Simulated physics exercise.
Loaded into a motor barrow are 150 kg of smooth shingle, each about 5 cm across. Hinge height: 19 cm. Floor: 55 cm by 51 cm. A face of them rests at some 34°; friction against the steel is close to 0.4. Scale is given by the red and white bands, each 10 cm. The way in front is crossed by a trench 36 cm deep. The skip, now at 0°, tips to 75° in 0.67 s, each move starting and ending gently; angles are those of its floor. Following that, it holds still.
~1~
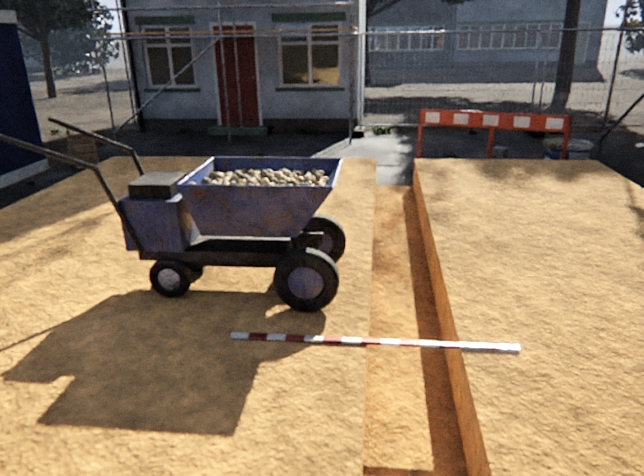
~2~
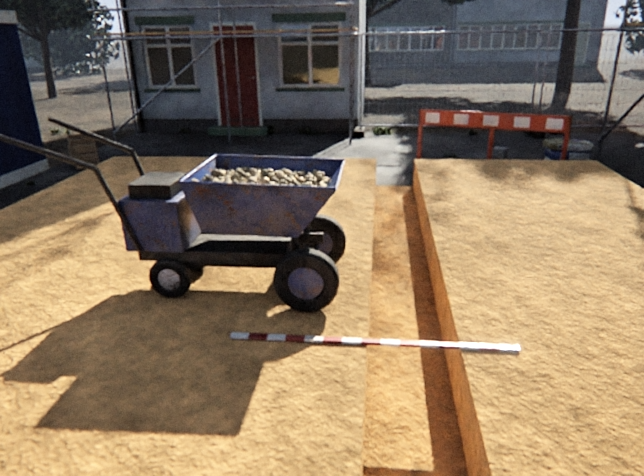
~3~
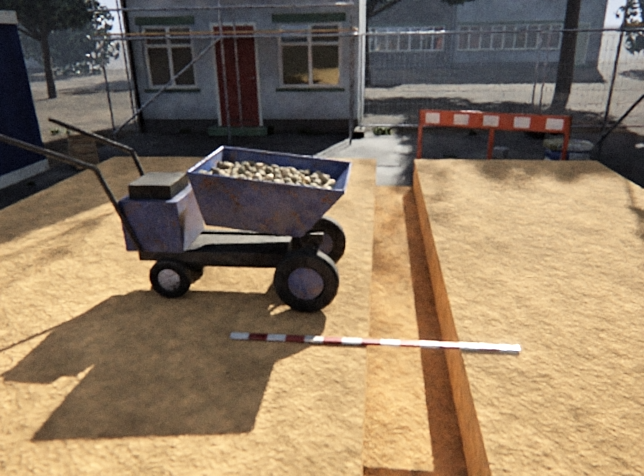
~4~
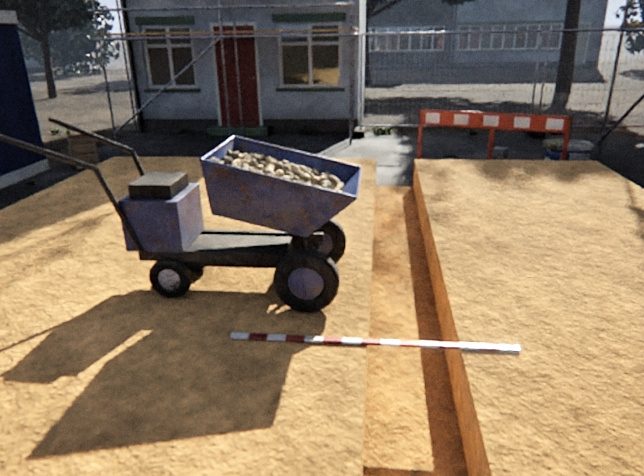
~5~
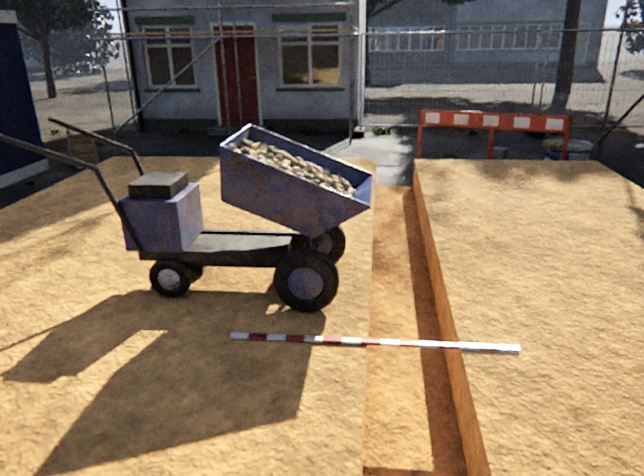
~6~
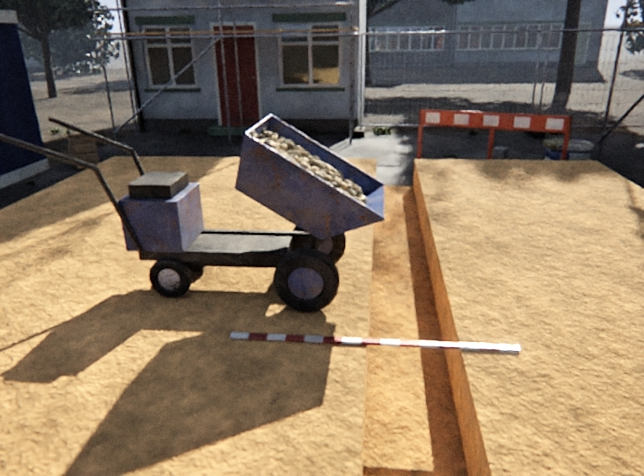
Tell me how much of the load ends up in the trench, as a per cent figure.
Some 49 per cent ends up in the trench.
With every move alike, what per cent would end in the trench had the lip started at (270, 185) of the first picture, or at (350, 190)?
First some 100, then 35 per cent.
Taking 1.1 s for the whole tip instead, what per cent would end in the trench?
Probably about 65 in a hundred.
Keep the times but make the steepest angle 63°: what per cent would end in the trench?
It would be near 50 per cent.
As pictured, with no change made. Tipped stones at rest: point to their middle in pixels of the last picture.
Centre estimate: Around (455, 289).
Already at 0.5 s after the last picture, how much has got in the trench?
About 25 per cent by then.
Then, 0.2 s after the last picture the floor is at 63°, 100 % in the skip; the foremost stones are at (404, 245).
Then, 0.5 s after the last picture the floor is at 75°, 56 % in the skip, 24 % in the trench, 20 % past the trench; the foremost stones are at (484, 294).
Then, 0.8 s after the last picture the floor is at 75°, 10 % in the skip, 39 % in the trench, 51 % past the trench; the foremost stones are at (638, 294).
Then, 2.8 s after the last picture the floor is at 75°, 0 % in the skip, 49 % in the trench, 51 % past the trench; the foremost stones are past the picture's edge.
